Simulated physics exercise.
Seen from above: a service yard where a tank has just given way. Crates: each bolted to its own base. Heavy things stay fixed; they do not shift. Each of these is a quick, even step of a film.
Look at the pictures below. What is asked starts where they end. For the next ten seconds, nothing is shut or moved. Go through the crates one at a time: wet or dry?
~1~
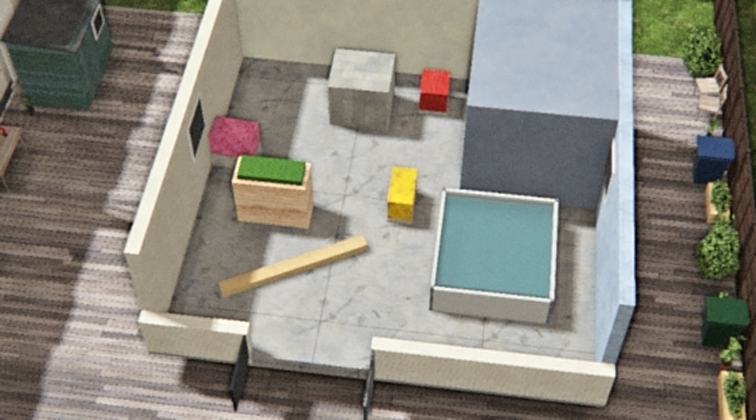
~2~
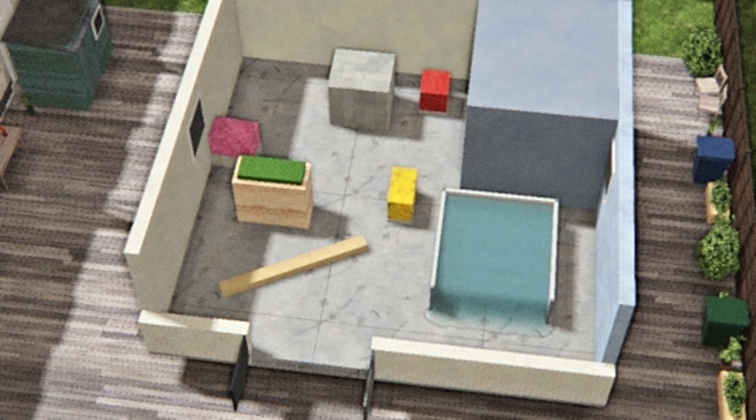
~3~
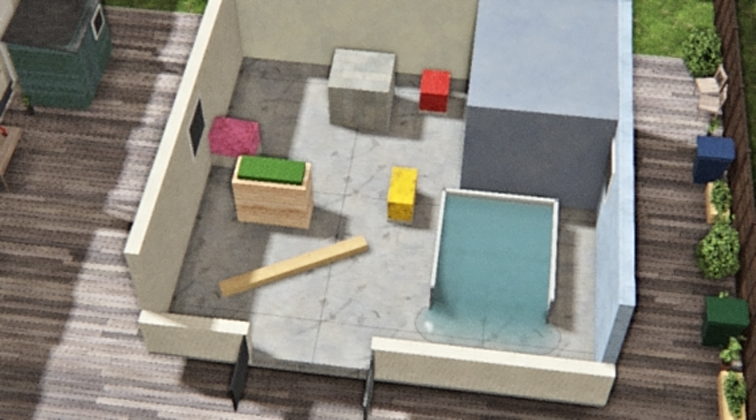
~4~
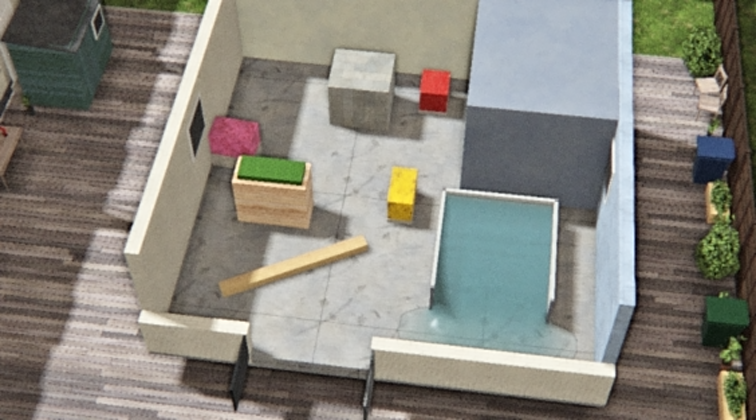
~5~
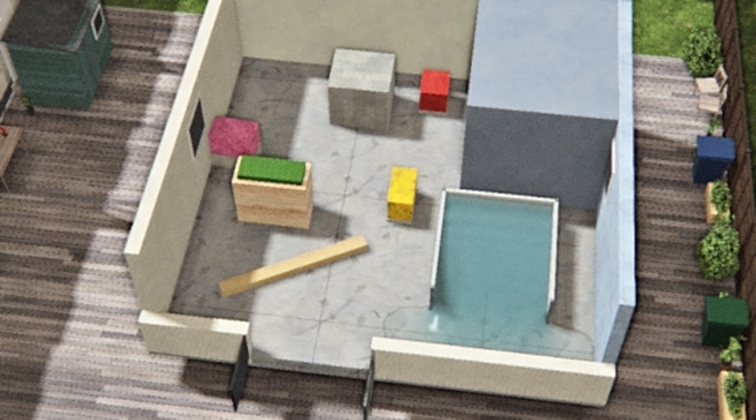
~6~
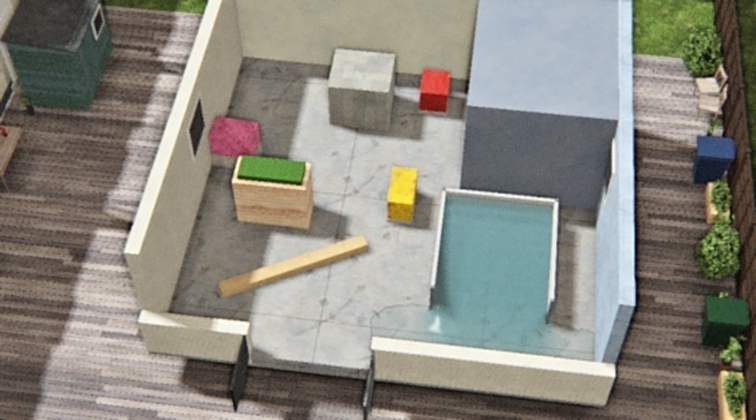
As I see it, the yellow crate ends up with water on it. The pink crate ends up clear of the water. The red crate ends up clear of the water.
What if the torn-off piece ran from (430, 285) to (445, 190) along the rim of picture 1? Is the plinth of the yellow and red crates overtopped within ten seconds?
Yellow: Overtopped; red: Overtopped.
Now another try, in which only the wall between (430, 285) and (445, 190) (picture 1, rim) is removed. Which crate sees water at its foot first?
Answer: The yellow-painted one.
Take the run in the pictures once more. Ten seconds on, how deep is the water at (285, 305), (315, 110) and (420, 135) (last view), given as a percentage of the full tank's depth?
Roughly 12, 0 and 6 per cent, in turn.
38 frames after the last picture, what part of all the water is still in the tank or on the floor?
Near 94 percent, give or take.
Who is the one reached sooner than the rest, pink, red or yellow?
That would be the yellow crate.
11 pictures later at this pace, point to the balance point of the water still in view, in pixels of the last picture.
The water's middle lies around (486, 311).
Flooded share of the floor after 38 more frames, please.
That works out to some 65 in a hundred.
A moment on, water covers 15 % of the floor; the yellow crate not reached, the pink crate not reached, the red crate not reached.
Next, water covers 30 % of the floor; the yellow crate not reached, the pink crate not reached, the red crate not reached.
Then, water covers 40 % of the floor; the yellow crate water round its plinth, the pink crate not reached, the red crate not reached.
Later, water covers 65 % of the floor; the yellow crate water round its plinth, the pink crate water round its plinth, the red crate water round its plinth.
In the end, water covers 85 % of the floor; the yellow crate was topped, the pink crate stayed above the water, the red crate stayed above the water.
